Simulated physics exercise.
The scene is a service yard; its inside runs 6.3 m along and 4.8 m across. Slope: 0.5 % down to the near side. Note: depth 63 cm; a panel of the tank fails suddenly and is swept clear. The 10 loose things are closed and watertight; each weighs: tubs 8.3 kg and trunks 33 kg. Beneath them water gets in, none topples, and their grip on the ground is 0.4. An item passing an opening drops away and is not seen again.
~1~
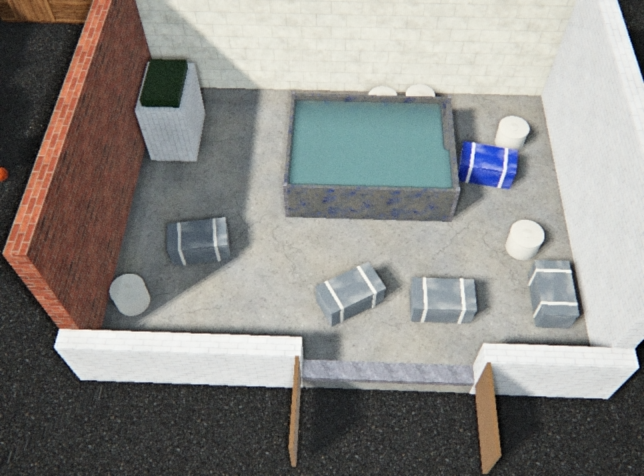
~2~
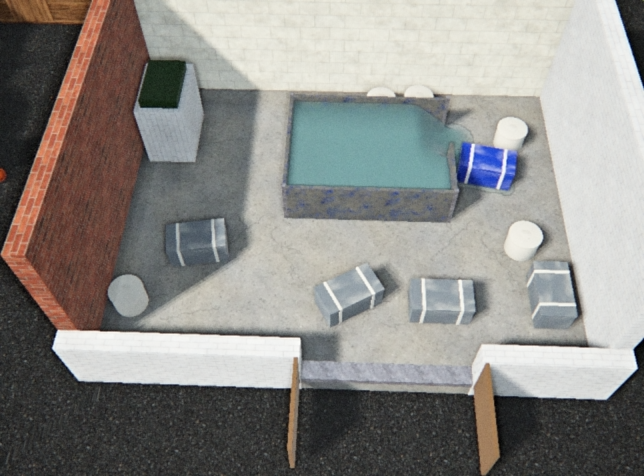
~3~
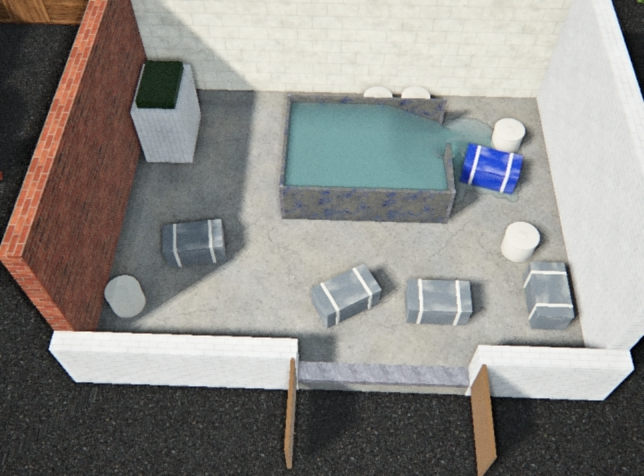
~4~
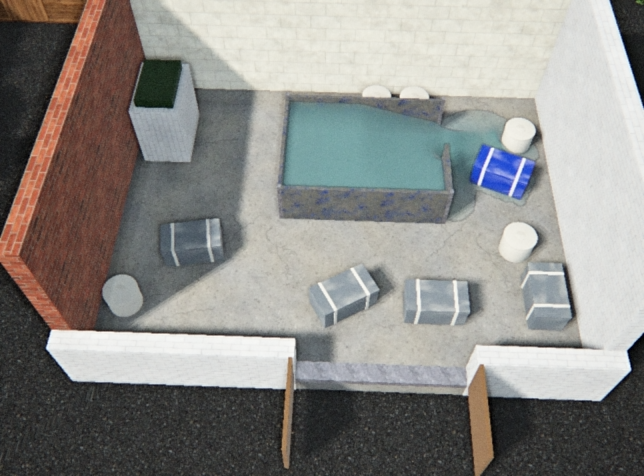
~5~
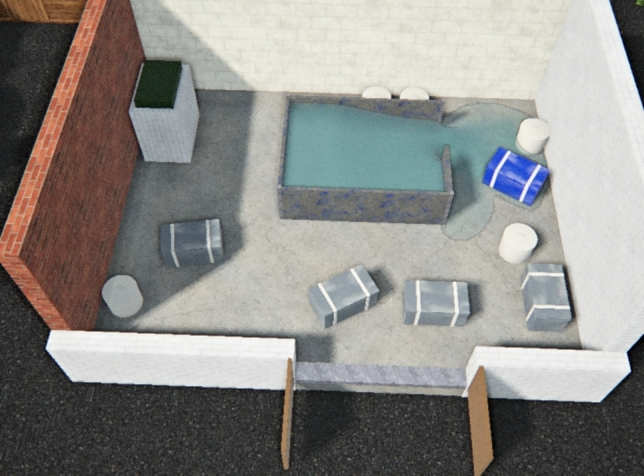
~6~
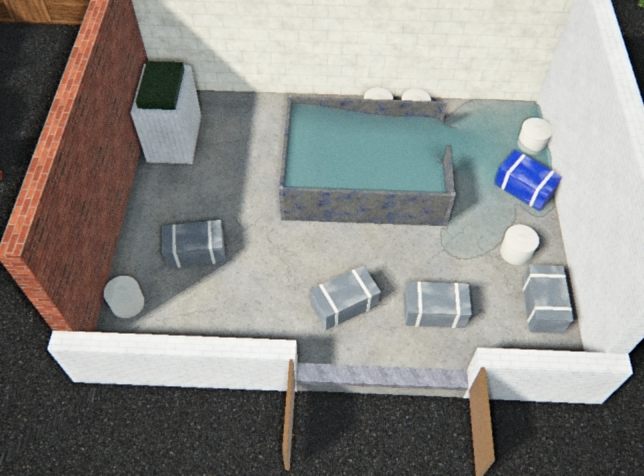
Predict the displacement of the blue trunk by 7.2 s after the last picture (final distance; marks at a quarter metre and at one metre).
By then the blue trunk is well away.
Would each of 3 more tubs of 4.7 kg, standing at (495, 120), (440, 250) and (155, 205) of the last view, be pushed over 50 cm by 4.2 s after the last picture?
In turn: Over, more, under.
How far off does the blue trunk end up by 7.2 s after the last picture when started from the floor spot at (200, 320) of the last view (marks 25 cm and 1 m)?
In the end it keeps its place.
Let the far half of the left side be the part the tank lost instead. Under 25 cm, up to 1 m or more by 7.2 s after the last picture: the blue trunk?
Result: Blue trunk essentially stationary.
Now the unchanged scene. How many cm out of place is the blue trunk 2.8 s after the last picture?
Shift by then: About 200 cm.
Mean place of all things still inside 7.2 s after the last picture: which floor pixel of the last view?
They average out to somewhere around (257, 244).
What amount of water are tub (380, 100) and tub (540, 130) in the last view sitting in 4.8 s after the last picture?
Some 21 cm at the first, some 9 cm at the second.
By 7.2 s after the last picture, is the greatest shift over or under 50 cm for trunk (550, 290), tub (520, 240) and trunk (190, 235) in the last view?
Well, going one by one, it's too far, too far and not that far.
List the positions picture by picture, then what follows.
The first frame shows the blue trunk at (489, 157) rests on the ground; water covers 4.0 m2; 0 of 10 have shifted.
The second frame shows the blue trunk at (488, 158), on the bottom; water covers 4.5 m2; 0 of 10 have shifted.
The third frame shows the blue trunk at (493, 161) rests on the ground, 12 cm from its start; water covers 5.0 m2; 2 of 10 have shifted.
The fourth frame shows the blue trunk at (504, 164), on the bottom, 32 cm from its start; 5.7 m2 under water; 3 of 10 have shifted.
The fifth frame shows the blue trunk at (518, 168), on the bottom, 52 cm from its start; 6.9 m2 under water; 3 of 10 have shifted.
The sixth frame shows the blue trunk at (531, 172) rests on the ground, 67 cm from its start; water covers 7.7 m2; 3 of 10 have shifted.
Then, 0.9 s after the last picture the blue trunk is near (536, 210), 1.1 m from its start, aground; 0 of 10 are out; 1 afloat.
Then, 2.8 s after the last picture the blue trunk is near (458, 273), 2.0 m from its start, aground; 0 of 10 are out; 4 afloat.
Then, 4.8 s after the last picture the blue trunk is near (406, 250), 2.0 m from its start, aground; 0 of 10 are out; 4 afloat.
Then, 7.2 s after the last picture the blue trunk is near (406, 244), 1.9 m from its start, aground; 0 of 10 are out; 5 afloat.
